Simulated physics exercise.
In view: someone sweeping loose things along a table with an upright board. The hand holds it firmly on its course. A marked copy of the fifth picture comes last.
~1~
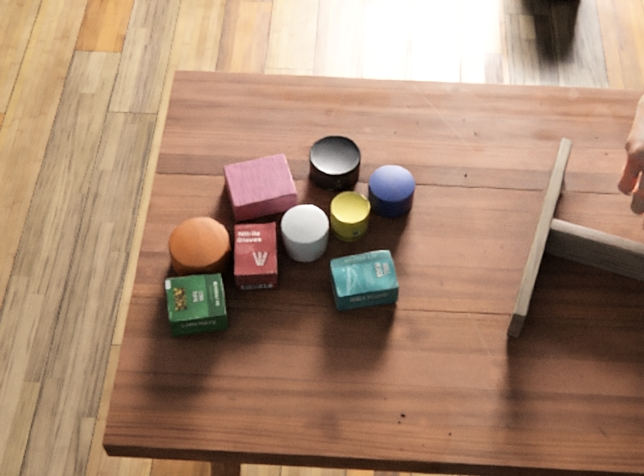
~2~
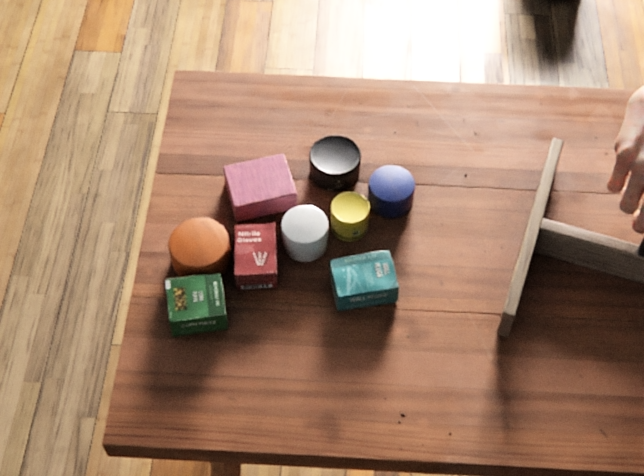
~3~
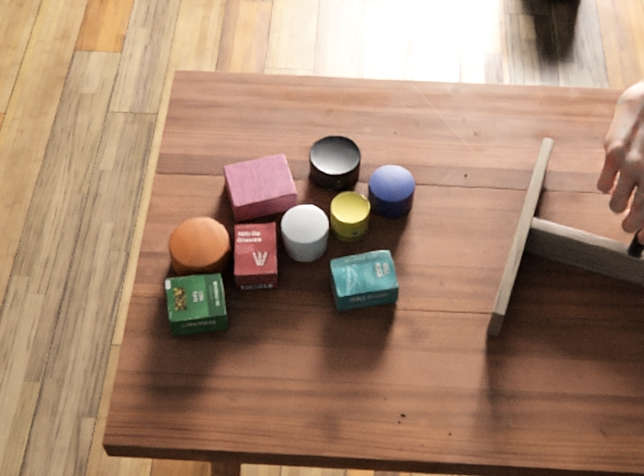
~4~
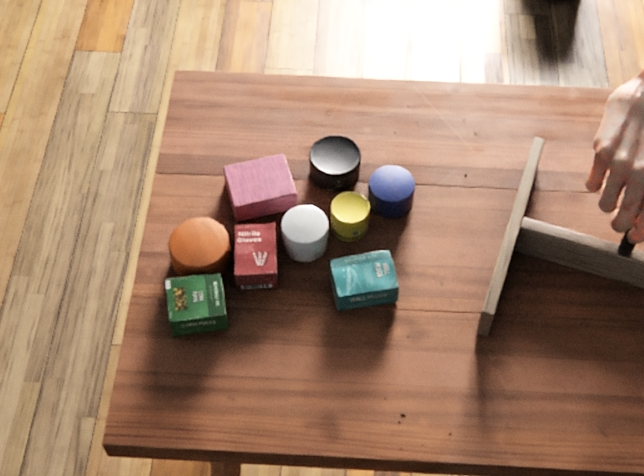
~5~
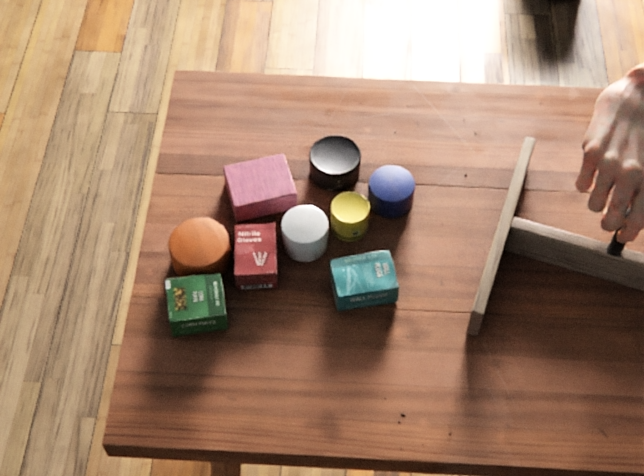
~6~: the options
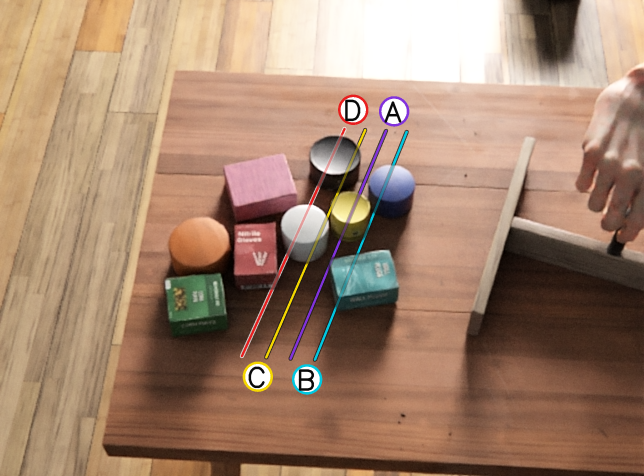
A wooden board pushed by a hand sliding slowly left across a table toward a still cluster of colourful tubs and boxes.
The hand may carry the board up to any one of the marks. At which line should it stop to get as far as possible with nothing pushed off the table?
It can go as far as D.
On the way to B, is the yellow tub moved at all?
No.
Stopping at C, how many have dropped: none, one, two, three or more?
By then, none.
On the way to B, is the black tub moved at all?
Yes.
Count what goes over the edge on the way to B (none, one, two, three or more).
The count is none.
On the copy, A at (342, 235); B at (364, 236); C at (320, 234); D at (297, 233).
On D. First, board (431, 216); orange tin (200, 251); green packet (197, 305).
Then, board (357, 213); orange tin (195, 250); red box (246, 254).
Finally, board (302, 210); orange tin (145, 244); red box (195, 251); nothing has fallen.
By contrast, A is safe but short; B is safe but short; C is safe but short.
